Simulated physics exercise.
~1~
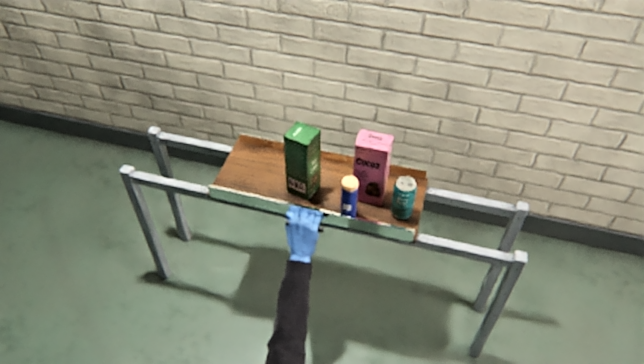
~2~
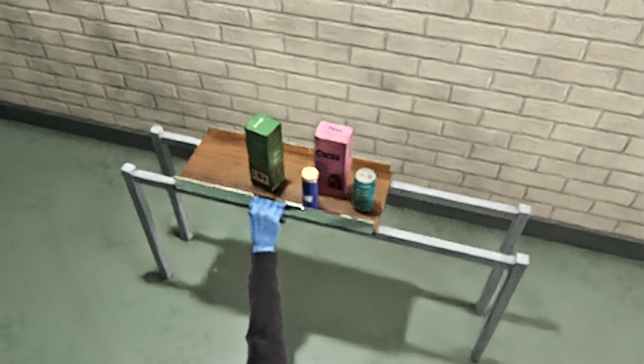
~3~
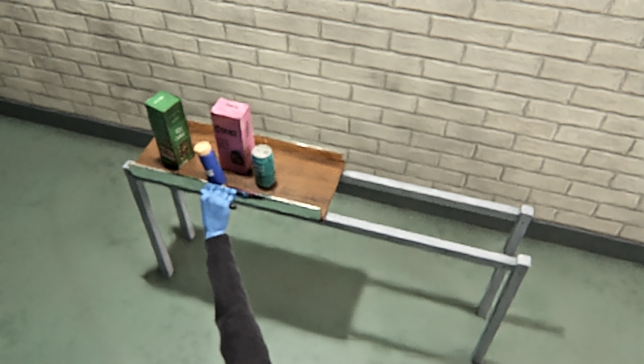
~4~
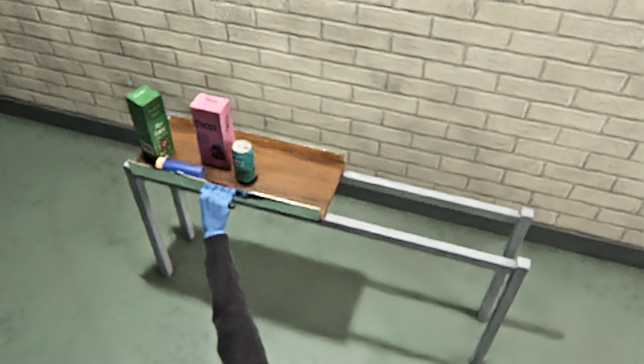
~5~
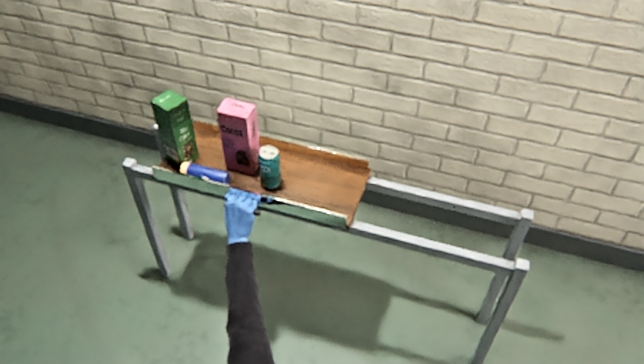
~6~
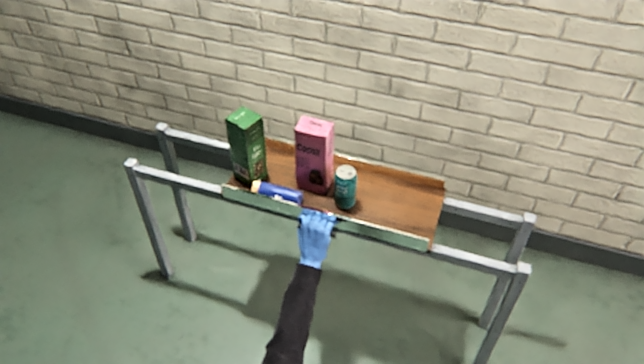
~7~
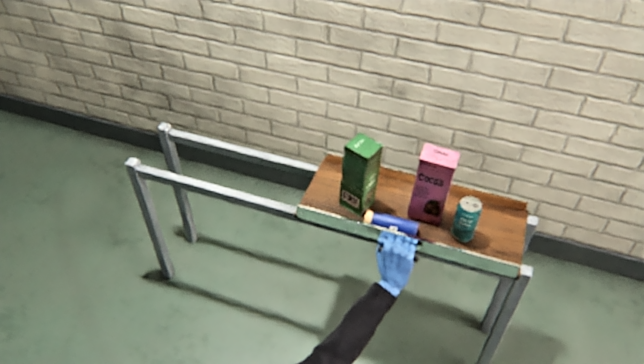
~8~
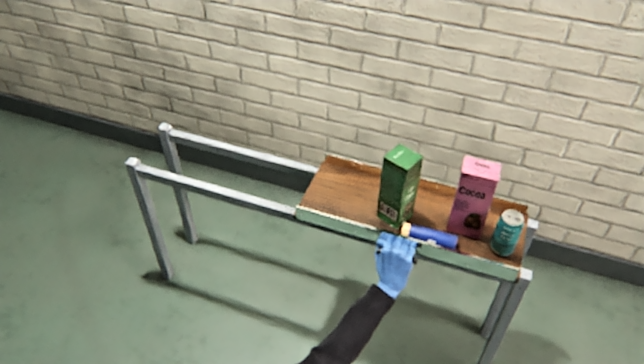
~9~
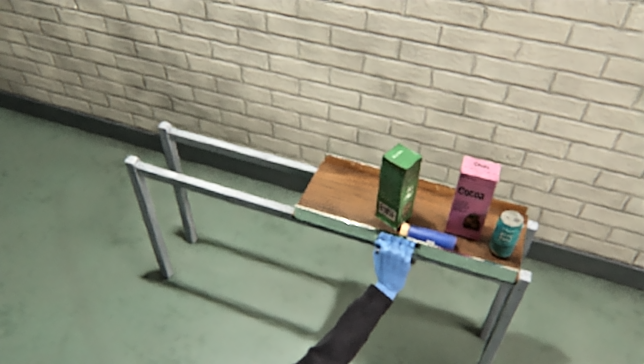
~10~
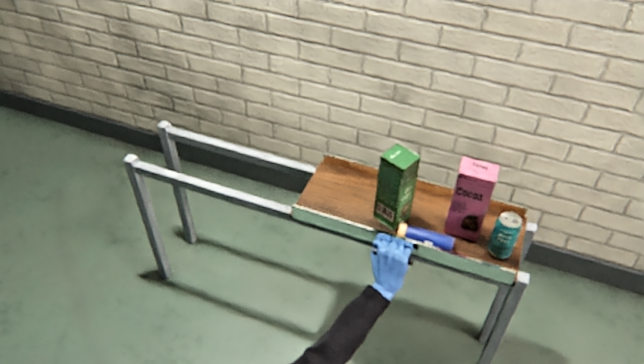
On a railed frame, a gloved hand slides a tray left then right, toppling the blue shaker.
